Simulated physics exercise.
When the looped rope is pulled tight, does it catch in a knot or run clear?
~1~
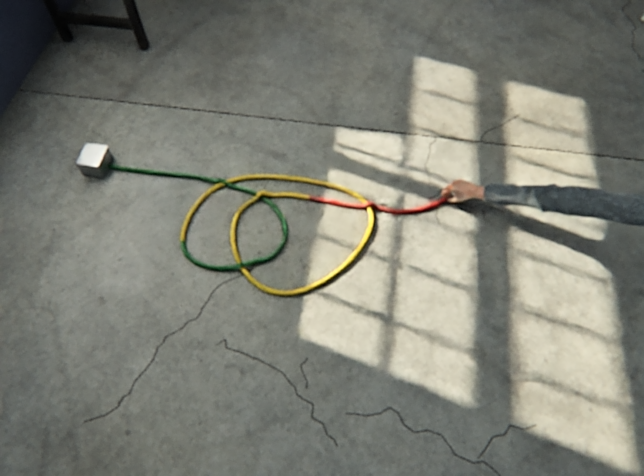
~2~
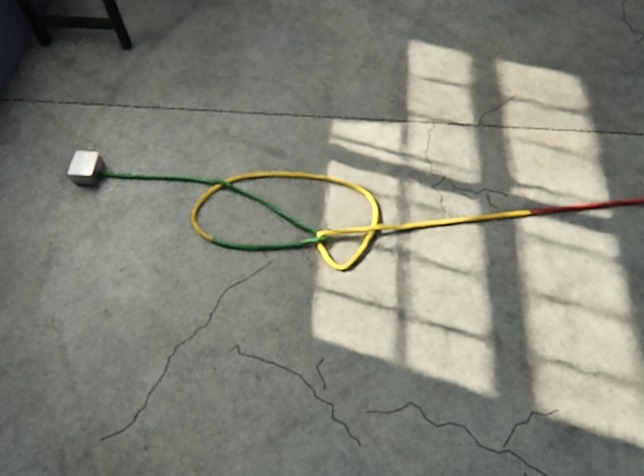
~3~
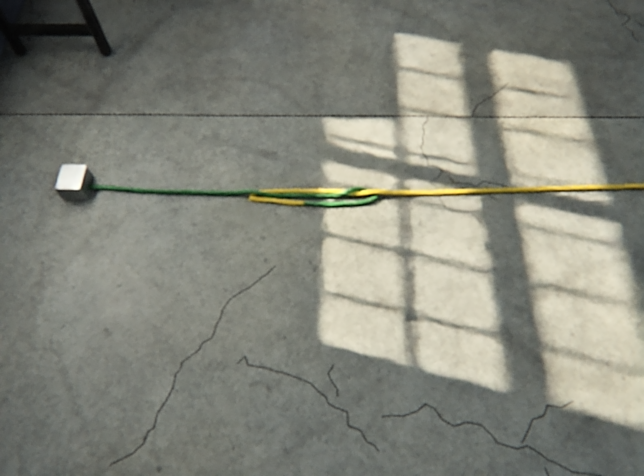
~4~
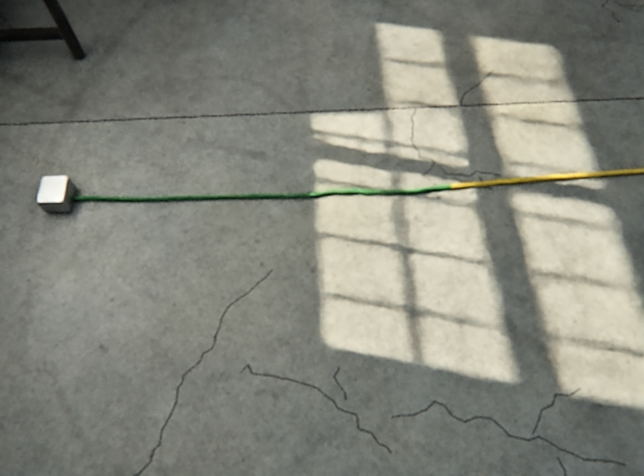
It runs clear. The loops close up and slip out, leaving the rope stretched straight from the block.
